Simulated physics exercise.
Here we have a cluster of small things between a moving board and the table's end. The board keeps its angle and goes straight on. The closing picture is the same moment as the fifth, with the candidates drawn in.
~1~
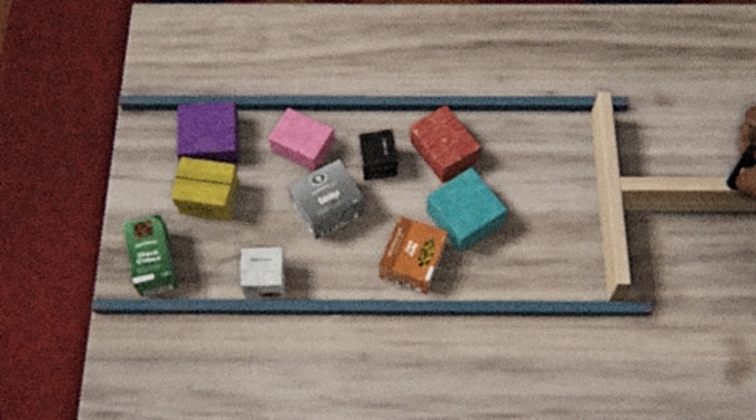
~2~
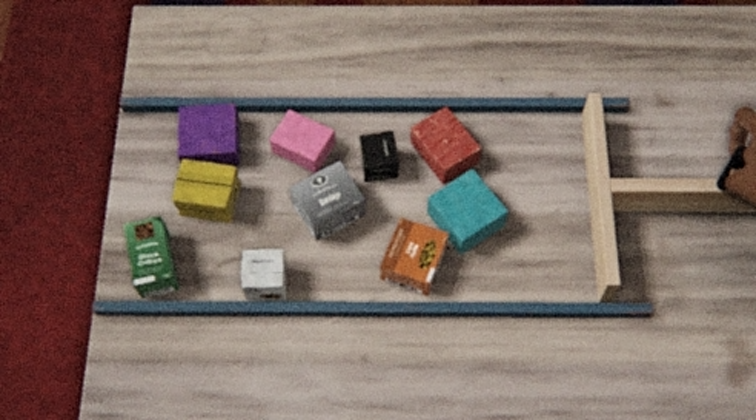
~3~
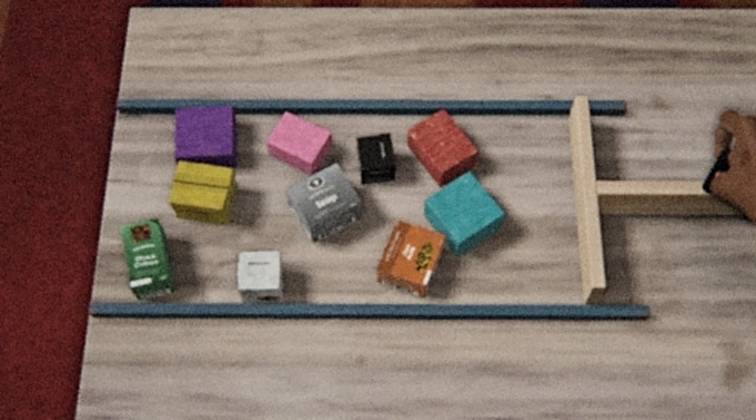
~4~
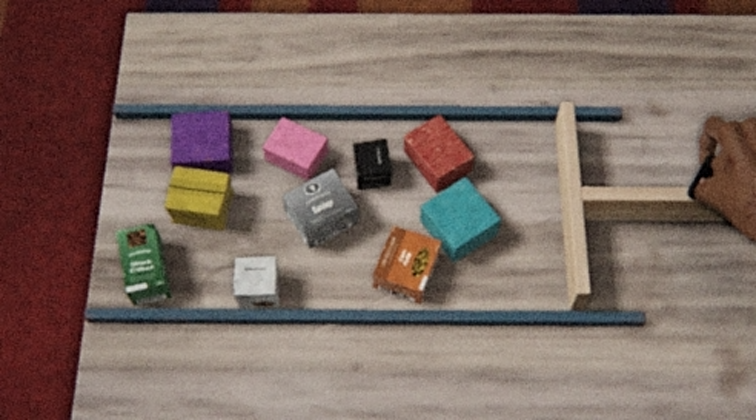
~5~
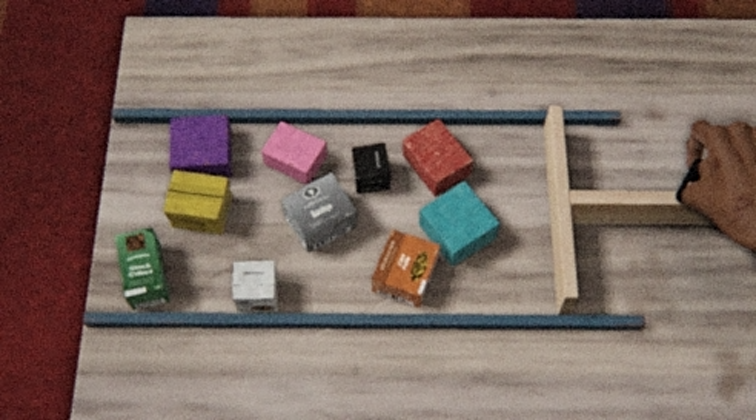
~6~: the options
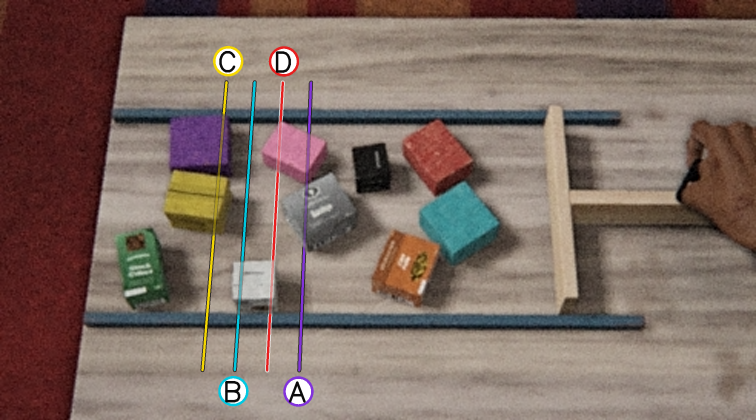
A pale wooden pusher board slides between two blue rails on a grey wood-grain tabletop beside a red carpet, seen from above. Purple, pink, black and red blocks lie along the top, with yellow, grey and teal ones below them and green, white and orange ones nearest the bottom rail. A hand at right pushes the board slowly leftward, the blocks stay untouched, and the camera drifts slightly.
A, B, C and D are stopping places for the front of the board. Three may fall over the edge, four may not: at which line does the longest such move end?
Up to line C.
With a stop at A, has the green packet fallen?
No.
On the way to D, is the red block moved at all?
Yes.
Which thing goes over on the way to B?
The purple block goes over.
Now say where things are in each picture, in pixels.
Red block (445, 145); orange packet (413, 255); pink block (302, 140), in the first picture.
Board (605, 184); green packet (152, 257), in the second picture.
Board (590, 187); black packet (376, 159), in the third picture.
Board (575, 193); white packet (257, 283), in the fourth picture.
Board (564, 197); yellow box (198, 202); red block (437, 158); orange packet (406, 268), in the fifth picture.
On the marked copy, A at (306, 217); B at (245, 217); C at (215, 216); D at (275, 217).
Following C. Soon after the start, board (438, 196); red block (403, 149); orange packet (370, 272).
Later, board (314, 196); purple block (149, 151); yellow box (167, 198).
In the end, board (215, 195); yellow box over the edge; purple block over the edge; two fallen.
As for the rest, A is within the limit but short; B is within the limit but short; D is within the limit but short.
